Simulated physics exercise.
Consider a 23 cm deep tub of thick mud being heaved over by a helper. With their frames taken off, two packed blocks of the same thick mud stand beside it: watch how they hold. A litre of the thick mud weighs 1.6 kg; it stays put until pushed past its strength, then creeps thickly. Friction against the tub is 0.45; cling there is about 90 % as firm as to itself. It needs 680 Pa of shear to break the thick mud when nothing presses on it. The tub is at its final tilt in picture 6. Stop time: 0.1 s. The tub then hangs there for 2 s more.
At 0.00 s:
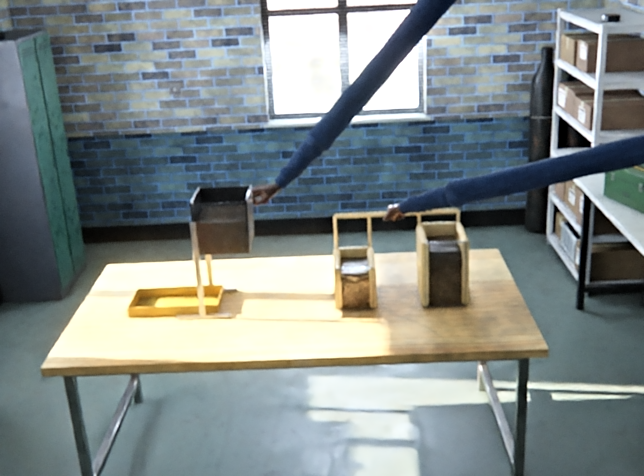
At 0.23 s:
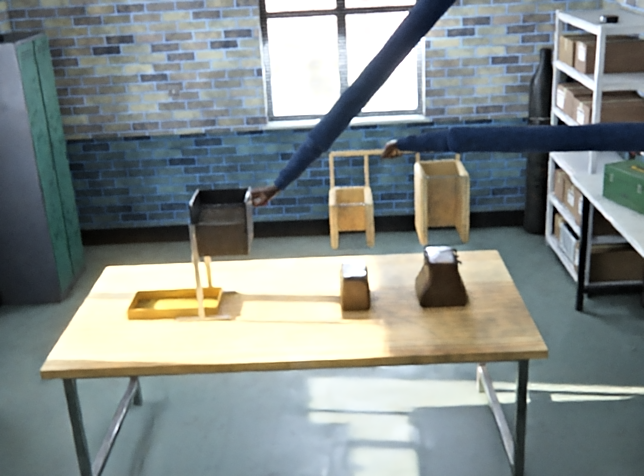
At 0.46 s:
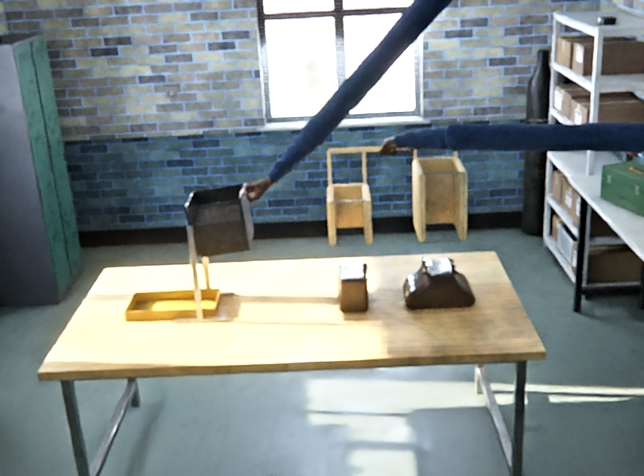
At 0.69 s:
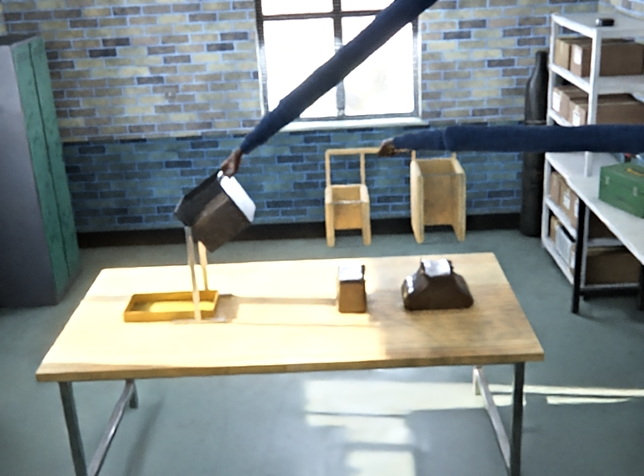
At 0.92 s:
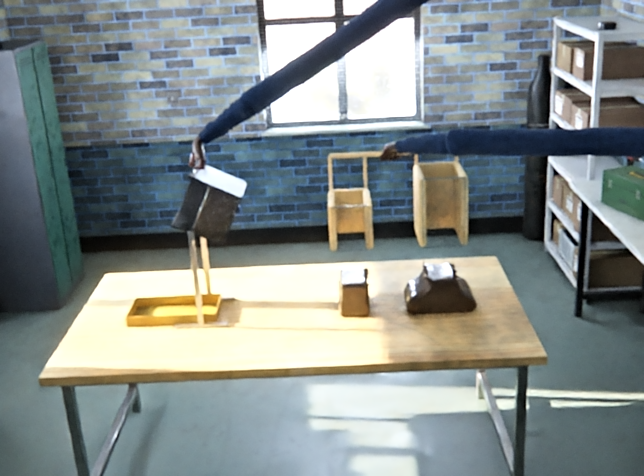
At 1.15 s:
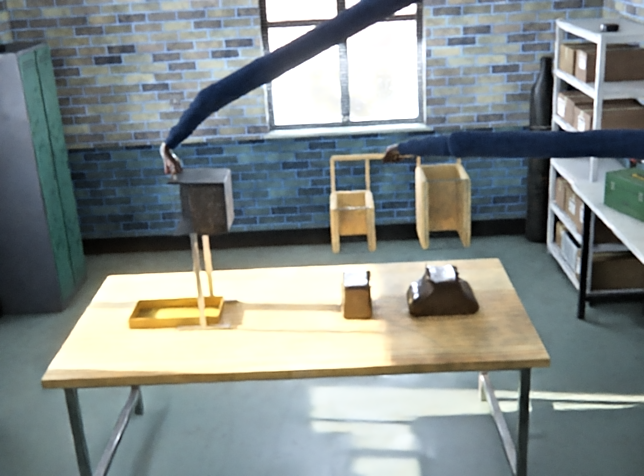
The footage shows an arm lifting joined wooden surrounds off two dark mud blocks on a table; the larger right block slumps while the smaller keeps its shape, then another arm tips a tub leftward onto its side above a yellow tray.
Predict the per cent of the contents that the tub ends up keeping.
The tub ends up keeping roughly 99 %.
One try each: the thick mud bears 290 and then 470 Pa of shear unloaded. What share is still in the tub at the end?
In order: Around 50 % and around 65 %.
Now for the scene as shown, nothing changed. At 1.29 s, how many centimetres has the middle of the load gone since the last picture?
Some 3 cm.
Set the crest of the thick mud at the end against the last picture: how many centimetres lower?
6 cm.
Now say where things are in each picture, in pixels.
Handle-side rim at (245, 201), tilt 0 degrees; top of the thick mud at (237, 221); blocks stand 16 cm, 25 cm (left to right), in the first picture.
Handle-side rim at (244, 203), tilt 0 degrees; top of the thick mud at (236, 223); blocks stand 16 cm, 21 cm (left to right), in the second picture.
Handle-side rim at (238, 199), tilt 7 degrees; top of the thick mud at (238, 220); blocks stand 16 cm, 16 cm (left to right), in the third picture.
Handle-side rim at (216, 181), tilt 35 degrees; top of the thick mud at (227, 200); blocks stand 16 cm, 16 cm (left to right), in the fourth picture.
Handle-side rim at (189, 178), tilt 65 degrees; top of the thick mud at (211, 188); blocks stand 16 cm, 16 cm (left to right), in the fifth picture.
Handle-side rim at (168, 185), tilt 89 degrees; top of the thick mud at (191, 187); blocks stand 16 cm, 16 cm (left to right), in the sixth picture.
After 1.29 s, the tub is at 89 degrees and holds 100 %.
After 1.46 s, the tub is at 89 degrees and holds 100 %.
After 1.63 s, the tub is at 89 degrees and holds 99 %.
After 1.80 s, the tub is at 89 degrees and holds 99 %.
After 3.15 s, at the end, the tub is at 89 degrees and holds 99 %.
